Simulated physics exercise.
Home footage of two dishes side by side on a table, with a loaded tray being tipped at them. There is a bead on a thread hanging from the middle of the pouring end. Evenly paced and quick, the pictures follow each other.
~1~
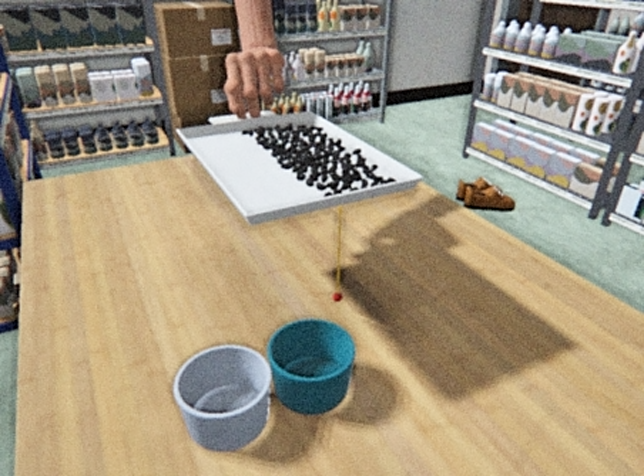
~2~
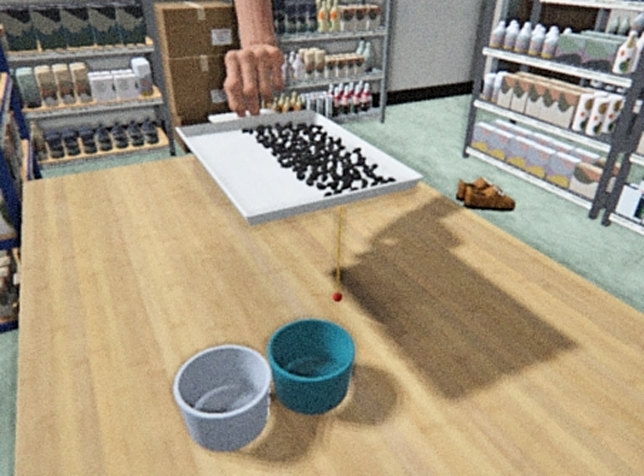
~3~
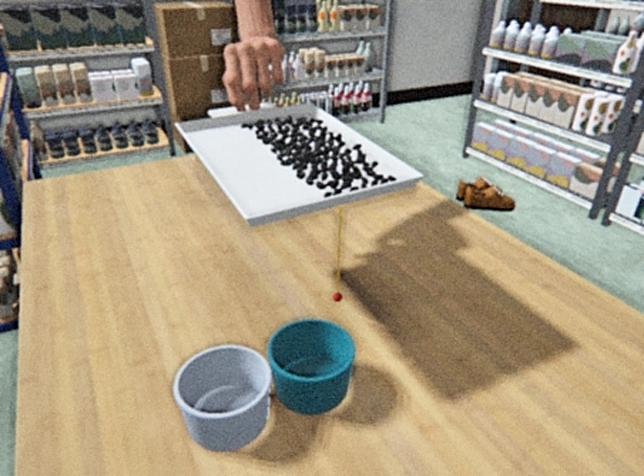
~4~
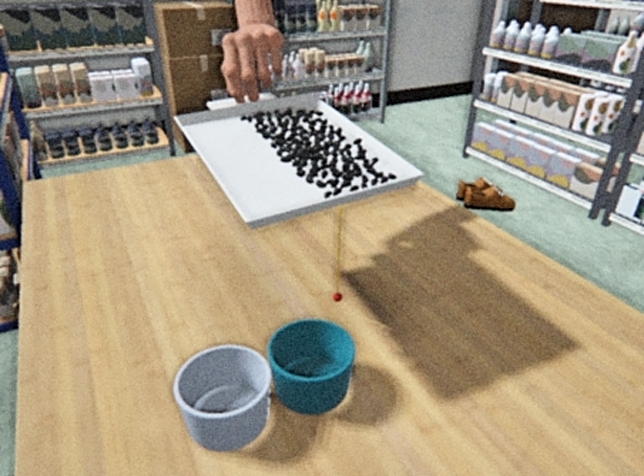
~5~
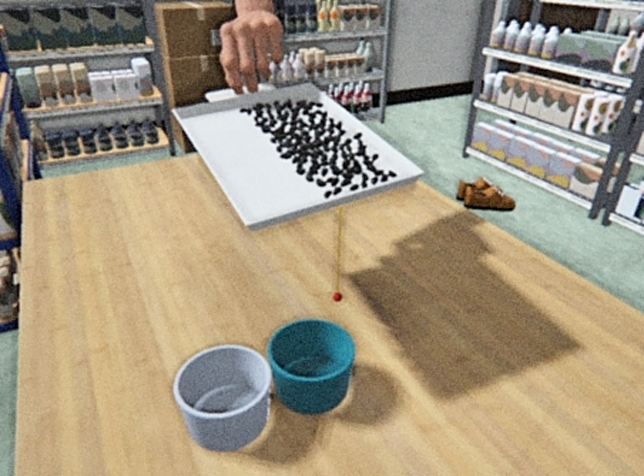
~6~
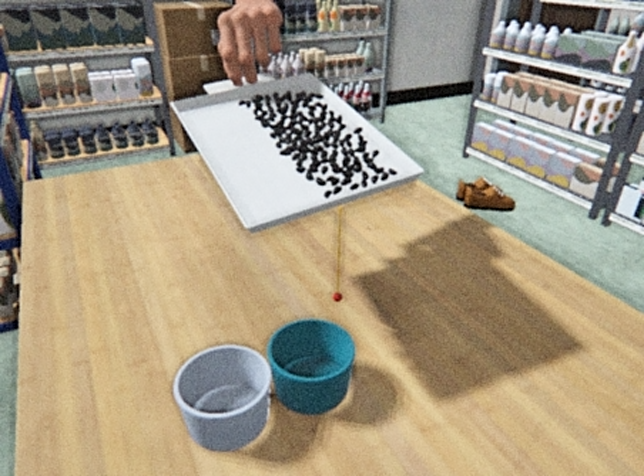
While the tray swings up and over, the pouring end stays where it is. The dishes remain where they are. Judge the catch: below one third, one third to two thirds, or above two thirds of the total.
My judgement: One third to two thirds of the total.
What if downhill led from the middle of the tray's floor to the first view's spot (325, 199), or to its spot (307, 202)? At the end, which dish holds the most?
In the first case it's the dish to the right, and in the second it's the dish to the right.
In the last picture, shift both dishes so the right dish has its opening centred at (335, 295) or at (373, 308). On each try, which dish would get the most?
First try, the dish at left; second try, the dish at left.
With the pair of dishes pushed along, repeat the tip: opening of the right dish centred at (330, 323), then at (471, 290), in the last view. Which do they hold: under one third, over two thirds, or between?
Try one: Over two thirds. Try two: Under a third.
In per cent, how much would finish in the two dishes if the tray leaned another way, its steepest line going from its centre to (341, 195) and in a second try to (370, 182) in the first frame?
In order, 10 in a hundred and 0 in a hundred.
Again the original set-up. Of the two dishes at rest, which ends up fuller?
At rest, the fuller dish is the one at right.
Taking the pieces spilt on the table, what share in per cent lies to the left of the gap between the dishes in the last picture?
Share on the left: Near 70 %.
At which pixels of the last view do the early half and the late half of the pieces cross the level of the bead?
Near (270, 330) and later near (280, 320).
Shortly afterwards, tray tipped steeply; the bulk on the tray; a little in the left dish; a little in the right dish; only a few outside both; a little in the air.
Next, tray tipped right over; a little in the left dish; near half in the right dish; near a third outside both; a little in the air.
Some moments later, tray tipped past a quarter turn; a little in the left dish; near half in the right dish; near half outside both.
In the end, tray tipped past a quarter turn; a little in the left dish; near half in the right dish; near half outside both.
